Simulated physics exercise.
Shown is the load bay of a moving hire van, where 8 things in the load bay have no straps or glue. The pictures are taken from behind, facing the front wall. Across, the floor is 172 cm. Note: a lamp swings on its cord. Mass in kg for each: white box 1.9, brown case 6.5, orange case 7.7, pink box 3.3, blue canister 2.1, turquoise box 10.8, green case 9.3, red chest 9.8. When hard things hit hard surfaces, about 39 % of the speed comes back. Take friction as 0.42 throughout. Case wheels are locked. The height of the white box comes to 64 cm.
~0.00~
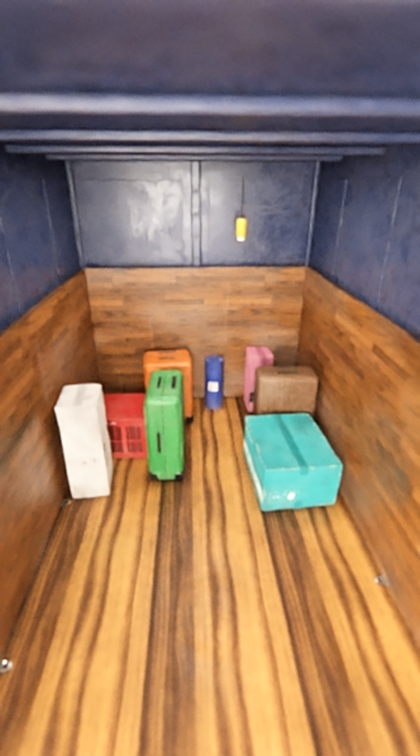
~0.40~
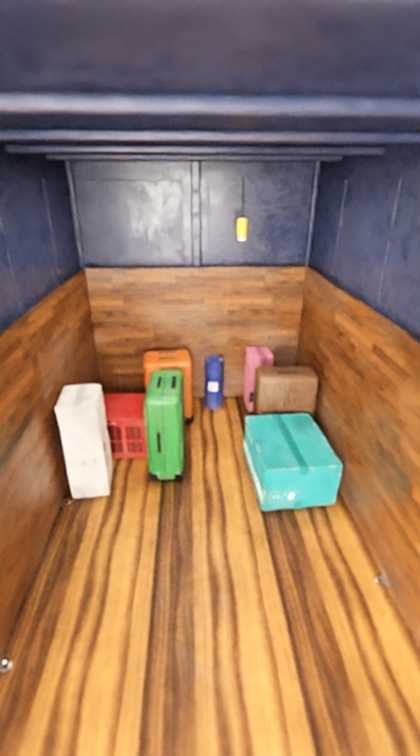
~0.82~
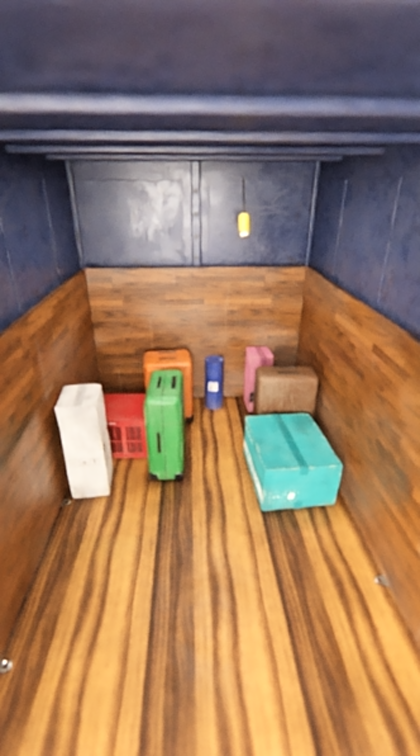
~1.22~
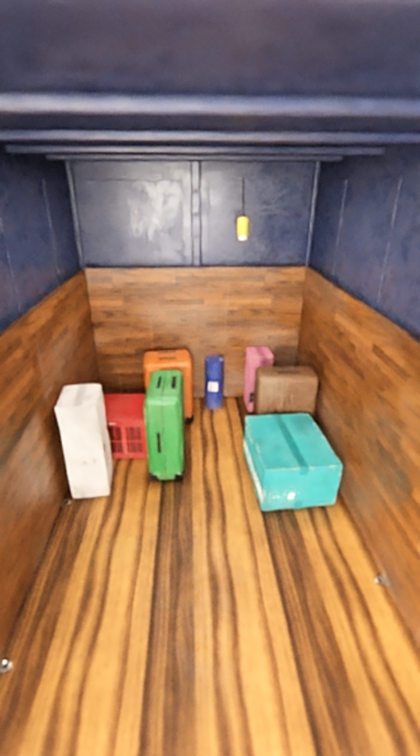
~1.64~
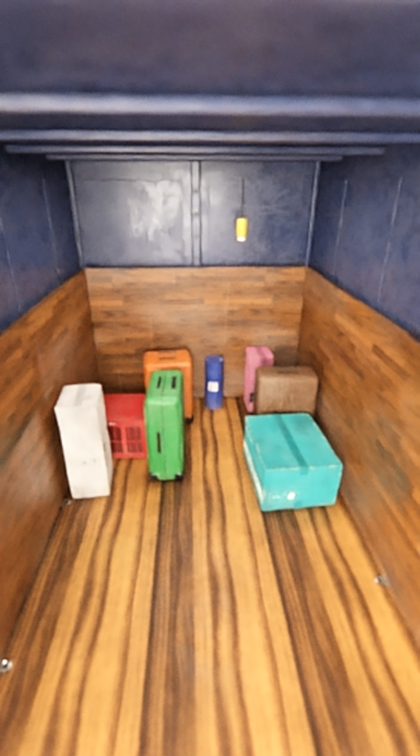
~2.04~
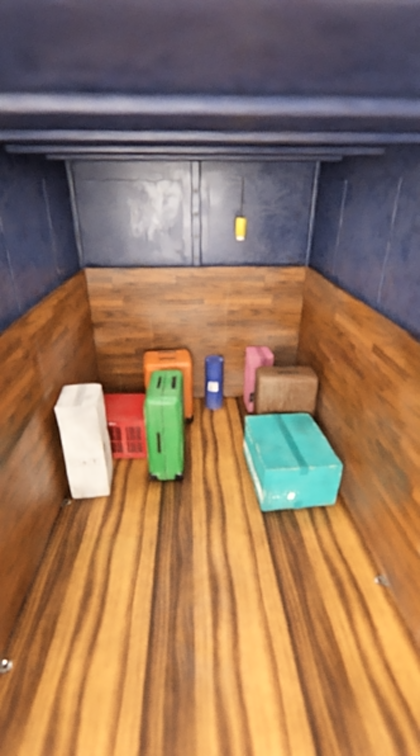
The wood-lined cargo bay held still with its cases, boxes, red crate and blue canister sitting on the striped floor, while only the small yellow lamp swayed slightly right, then back left.
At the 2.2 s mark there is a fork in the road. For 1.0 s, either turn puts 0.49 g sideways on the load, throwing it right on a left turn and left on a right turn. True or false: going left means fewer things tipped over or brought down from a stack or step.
False, going right is better.
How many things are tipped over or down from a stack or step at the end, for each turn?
Tally: Left 3, right 2.
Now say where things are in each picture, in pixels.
No push; white box (87, 441); brown case (284, 404), in the first frame.
Load feels 0.32 g backwards; blue canister (214, 383); turquoise box (287, 458), in the second frame.
Load feels 0.32 g backwards; green case (167, 424); red chest (117, 425), in the third frame.
Load feels 0.32 g backwards; pink box (258, 379), in the fourth frame.
No push; blue canister (214, 383); turquoise box (287, 458), in the fifth frame.
No push; white box (87, 441); brown case (284, 404), in the sixth frame.
Turning left. At 2.84 s, load feels 0.49 g right; white box 23° off upright near (110, 437); brown case moved 3 cm near (287, 404); blue canister 38° off upright.
After 3.04 s, load feels 0.31 g right; white box 62° off upright near (148, 446); brown case moved 3 cm near (288, 404); green case 58° off upright.
After 4.74 s, no push; white box 61° off upright near (150, 447); brown case moved 3 cm near (287, 404); green case 58° off upright.
In the end (6.6 s), toppled in the load bay, white box, blue canister and green case; not toppled but over 15 cm from the start, orange case, pink box and red chest; the other 2 under 15 cm from the start. At the end, from the last picture's camera, white box near (149, 447), brown case near (287, 404).
Turning right instead, pink box and blue canister tipped over or down from a stack or step, 2 of 8 in all.
